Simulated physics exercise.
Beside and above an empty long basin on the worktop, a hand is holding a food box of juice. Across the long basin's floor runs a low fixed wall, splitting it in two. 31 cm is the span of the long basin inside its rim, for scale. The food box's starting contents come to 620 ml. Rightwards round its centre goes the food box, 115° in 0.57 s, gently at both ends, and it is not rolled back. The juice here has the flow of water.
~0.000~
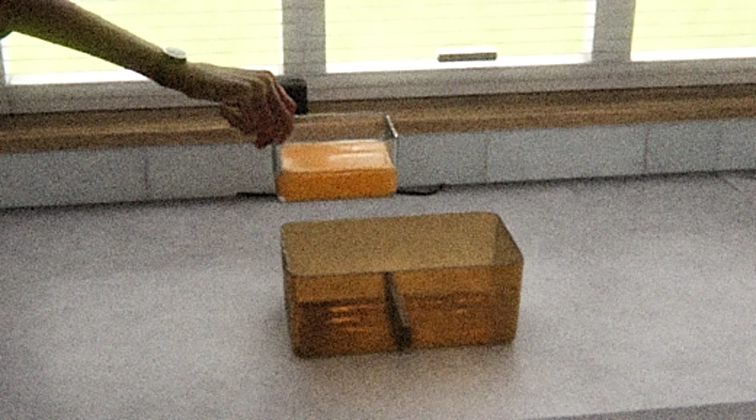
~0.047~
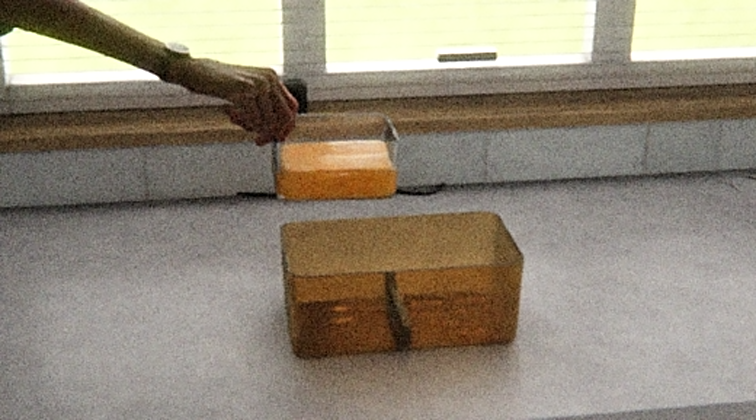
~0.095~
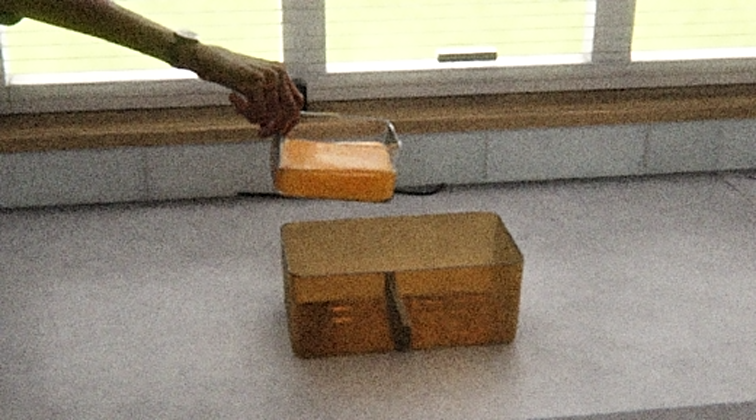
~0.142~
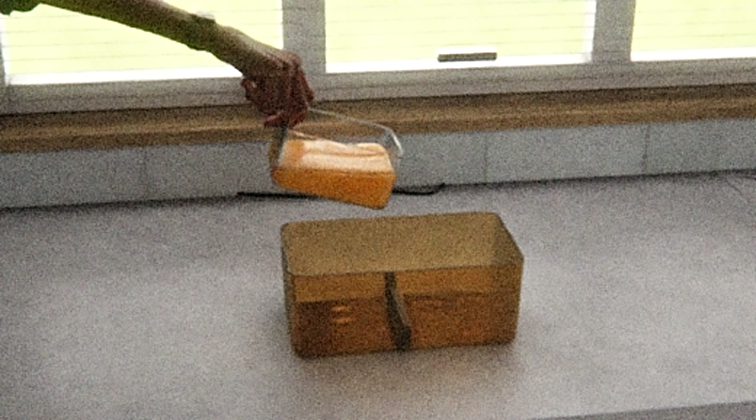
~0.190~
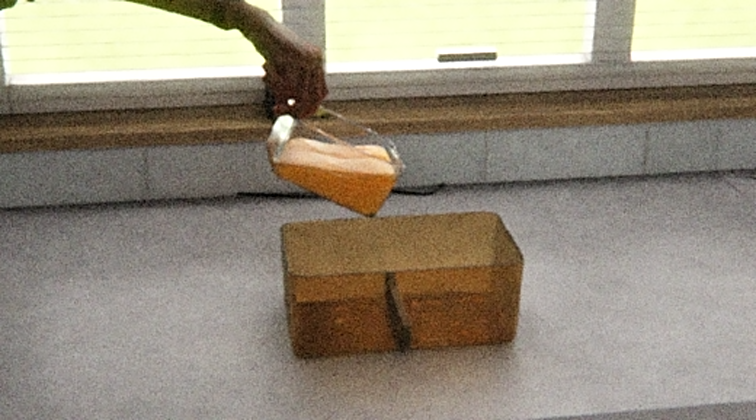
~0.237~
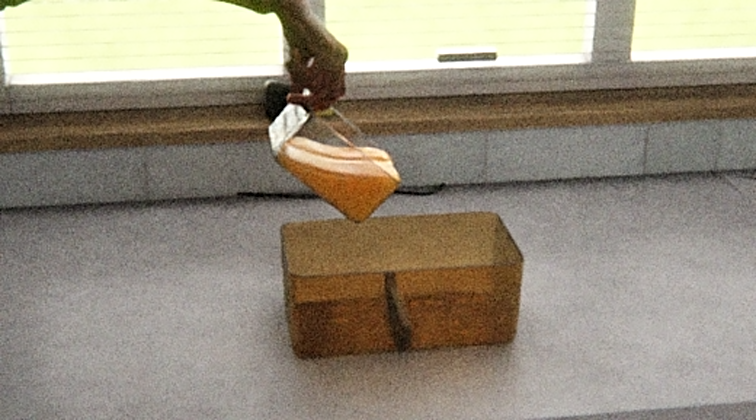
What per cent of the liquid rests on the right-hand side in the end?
61 percent.
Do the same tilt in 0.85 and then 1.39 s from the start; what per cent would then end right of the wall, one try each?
Respectively 65 and 75 %.
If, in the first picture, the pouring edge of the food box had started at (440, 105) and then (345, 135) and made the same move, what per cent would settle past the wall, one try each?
Respectively about 75 and 15 percent.
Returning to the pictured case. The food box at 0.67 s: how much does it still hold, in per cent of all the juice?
I'd say some 1 per cent remains.
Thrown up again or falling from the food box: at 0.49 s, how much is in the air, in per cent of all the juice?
Near 30 per cent at that time.
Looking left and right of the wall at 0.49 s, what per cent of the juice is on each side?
About 6 % left, 50 % right.
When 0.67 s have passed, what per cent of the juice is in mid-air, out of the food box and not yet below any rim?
In-air share: About 5 %.
By 0.49 s the tilt is 109° and 13 per cent is still to pour, 6 is left of the wall and 51 right of it.
By 0.67 s the tilt is 115° and 1 per cent is still to pour, 29 is left of the wall and 65 right of it.
By 0.86 s the tilt is 115° and 0 per cent is still to pour, 35 is left of the wall and 62 right of it.
By 1.07 s the tilt is 115° and 0 per cent is still to pour, 37 is left of the wall and 61 right of it.
At rest 37 per cent lies left of the wall, 61 right of it and 2 outside.
